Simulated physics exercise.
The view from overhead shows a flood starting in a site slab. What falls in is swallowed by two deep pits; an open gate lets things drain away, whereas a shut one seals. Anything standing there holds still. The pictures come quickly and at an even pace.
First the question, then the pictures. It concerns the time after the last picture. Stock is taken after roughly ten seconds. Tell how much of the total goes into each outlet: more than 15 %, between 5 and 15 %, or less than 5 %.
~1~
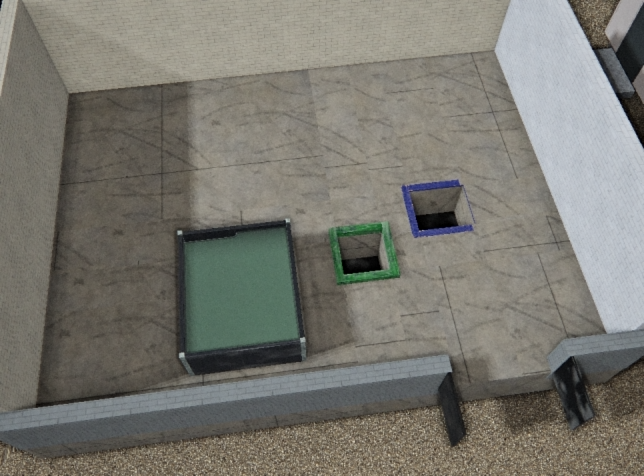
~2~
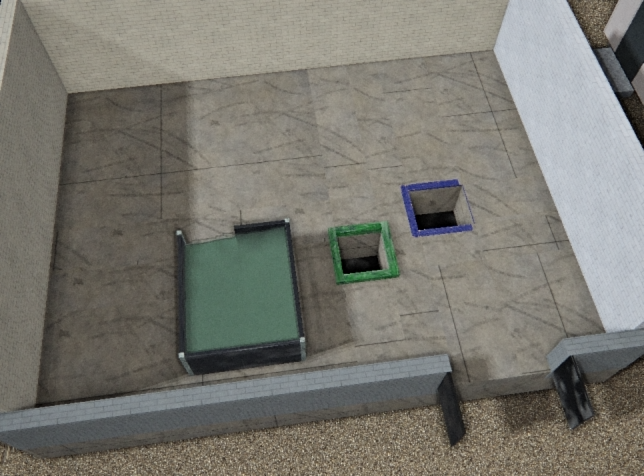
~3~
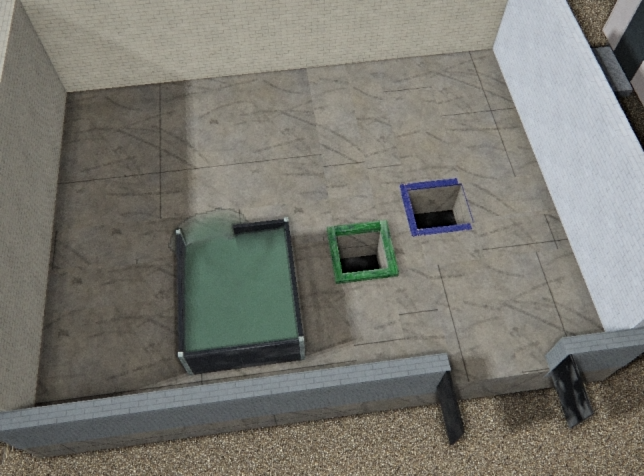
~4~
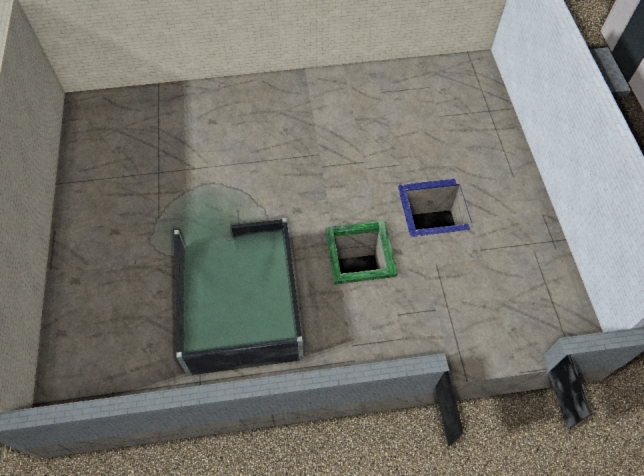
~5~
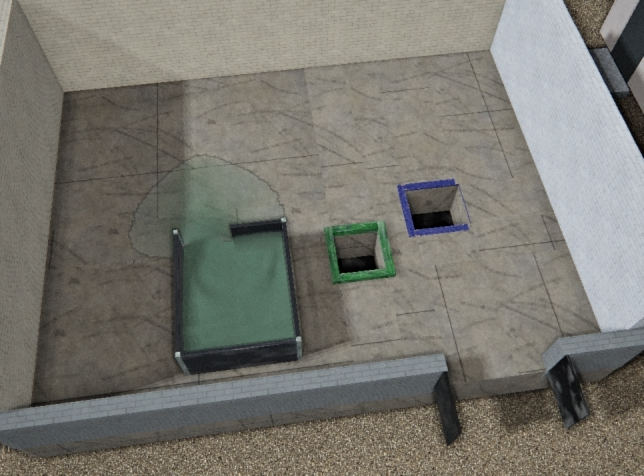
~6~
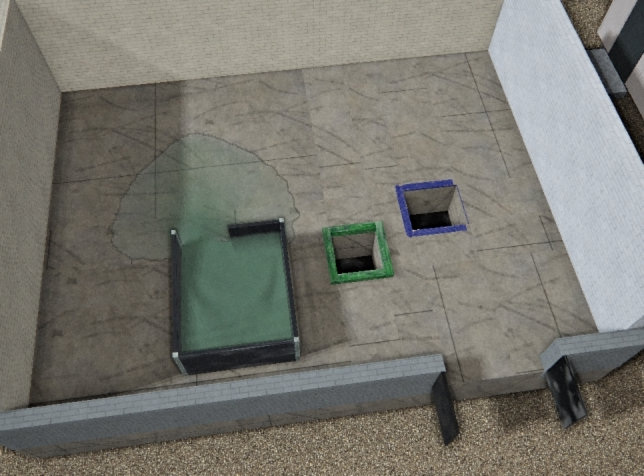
Where it goes: The gate gets less than 5 %; the green pit gets less than 5 %; the blue pit gets less than 5 %.
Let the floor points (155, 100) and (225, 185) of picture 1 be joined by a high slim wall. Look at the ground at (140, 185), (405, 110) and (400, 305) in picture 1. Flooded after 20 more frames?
In order: Wet; wet; dry.
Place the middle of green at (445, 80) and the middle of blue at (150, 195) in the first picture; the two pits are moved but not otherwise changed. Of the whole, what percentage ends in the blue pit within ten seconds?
In per cent: Blue 35.
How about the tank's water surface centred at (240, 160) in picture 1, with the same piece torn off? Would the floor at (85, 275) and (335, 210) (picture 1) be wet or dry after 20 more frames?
Swamped, untouched.
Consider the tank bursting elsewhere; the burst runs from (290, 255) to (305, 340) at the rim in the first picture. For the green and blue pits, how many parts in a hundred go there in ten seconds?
Green 4 %, blue 10 %.
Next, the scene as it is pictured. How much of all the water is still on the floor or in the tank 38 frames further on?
Roughly 100 out of every hundred parts.
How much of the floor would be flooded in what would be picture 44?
By my count, 55 percent.
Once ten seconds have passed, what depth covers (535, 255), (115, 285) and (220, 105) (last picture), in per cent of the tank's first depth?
Respectively 2, 4 and 10 per cent.
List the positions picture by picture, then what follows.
The first picture shows the open tank at (239, 287) is whole and still.
In the second picture, the front is at a hidden place, out from the gap on the open tank's far side.
In the third picture, water pours out on the open tank's far side and has run to (230, 214).
In the fourth picture, water pours out on the open tank's far side and has run to (208, 187).
In the fifth picture, water pours out on the open tank's far side and has run to (196, 160).
In the sixth picture, the front is at (186, 140), out from the gap on the open tank's far side.
A moment on, water covers 25 % of the floor; the gate 0 %, the green pit 0 %, the blue pit 0 %.
Next, water covers 35 % of the floor; the gate 0 %, the green pit 0 %, the blue pit 0 %.
Then, water covers 35 % of the floor; the gate 0 %, the green pit 0 %, the blue pit 0 %.
Later, water covers 55 % of the floor; the gate 0 %, the green pit 0 %, the blue pit 0 %.
In the end, water covers 80 % of the floor; the gate 0 %, the green pit 0 %, the blue pit 3 %.
